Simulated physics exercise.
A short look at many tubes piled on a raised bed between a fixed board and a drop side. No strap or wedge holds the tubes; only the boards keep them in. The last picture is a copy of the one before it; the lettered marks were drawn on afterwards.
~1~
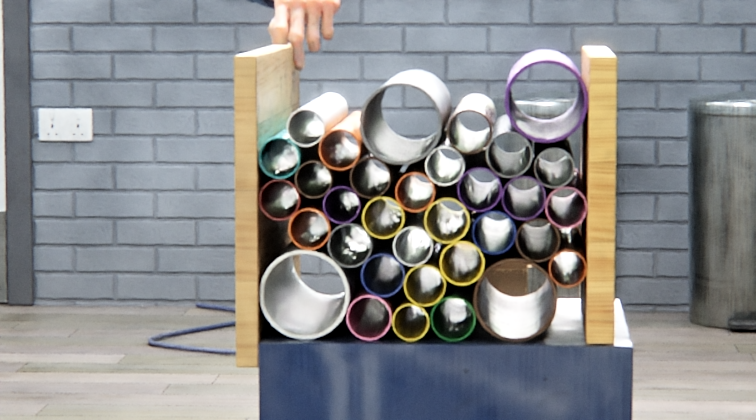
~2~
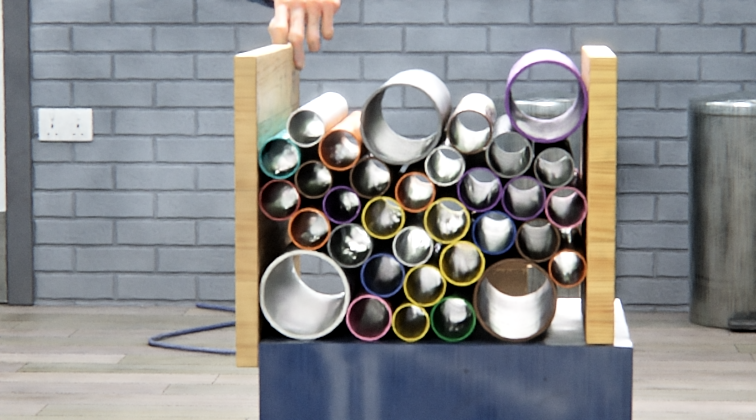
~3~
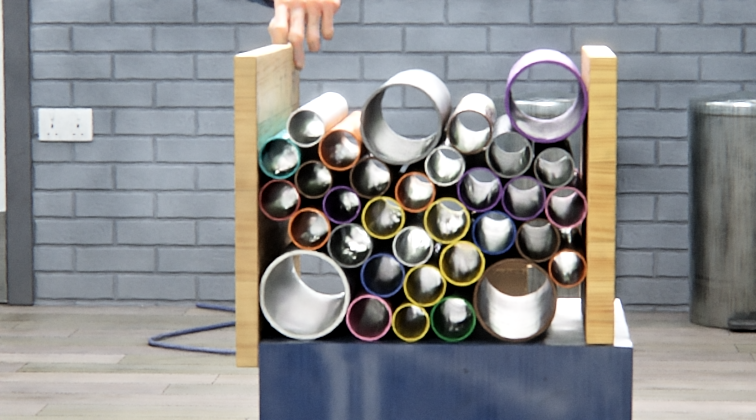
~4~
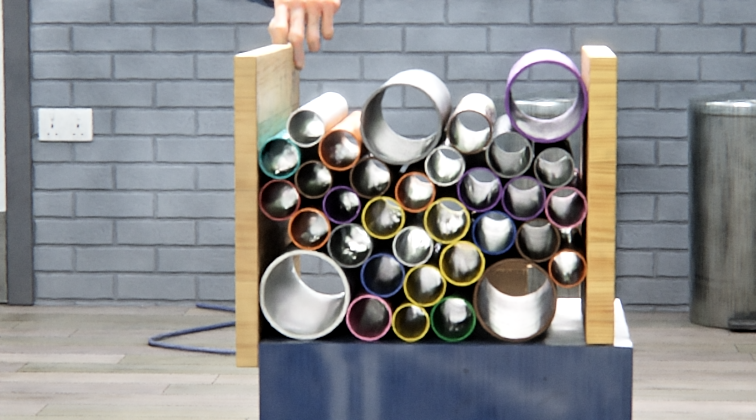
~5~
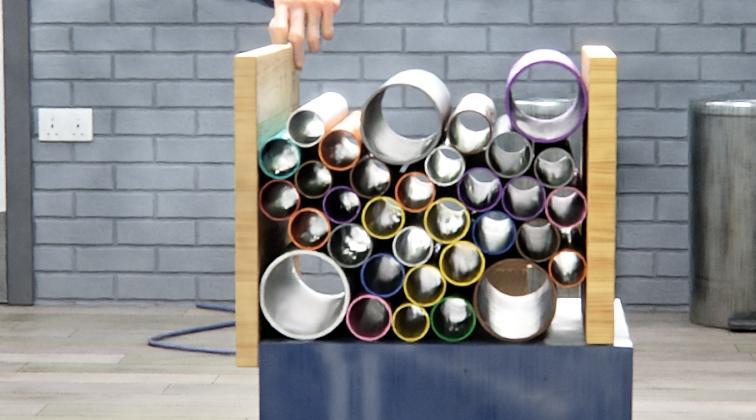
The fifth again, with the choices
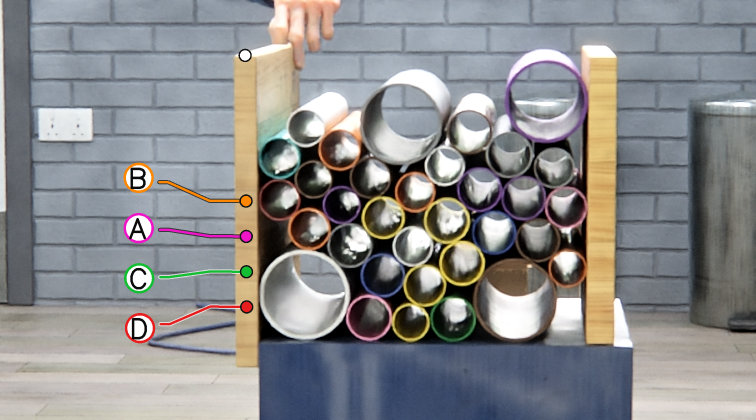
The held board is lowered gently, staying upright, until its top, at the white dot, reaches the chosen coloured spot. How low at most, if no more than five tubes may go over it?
Stop at A.
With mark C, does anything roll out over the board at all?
Yes, at C.
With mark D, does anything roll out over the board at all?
Yes, at D.
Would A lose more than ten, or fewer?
Fewer than ten.
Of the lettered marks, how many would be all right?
Two of them.
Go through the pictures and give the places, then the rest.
A yellow tube (425, 285); a white tube (413, 246); a yellow tube (383, 218), in the first frame.
A yellow tube (383, 218); a purple tube (480, 189), in the second frame.
A white tube (445, 166); a turquoise tube (280, 158), in the third frame.
Side board (270, 192); a white tube (305, 294), in the fourth frame.
A yellow tube (425, 285); a white tube (413, 246); a yellow tube (383, 218), in the fifth frame.
On the marked copy, A at (247, 236); B at (246, 201); C at (247, 272); D at (247, 307); the white dot at (245, 55).
With A. Early on, top of the board (258, 138).
Further on, top of the board (259, 232).
At the end, top of the board (259, 235), two out over the board.
As for the rest, B two out over the board; C more than five out over the board; D more than five out over the board.
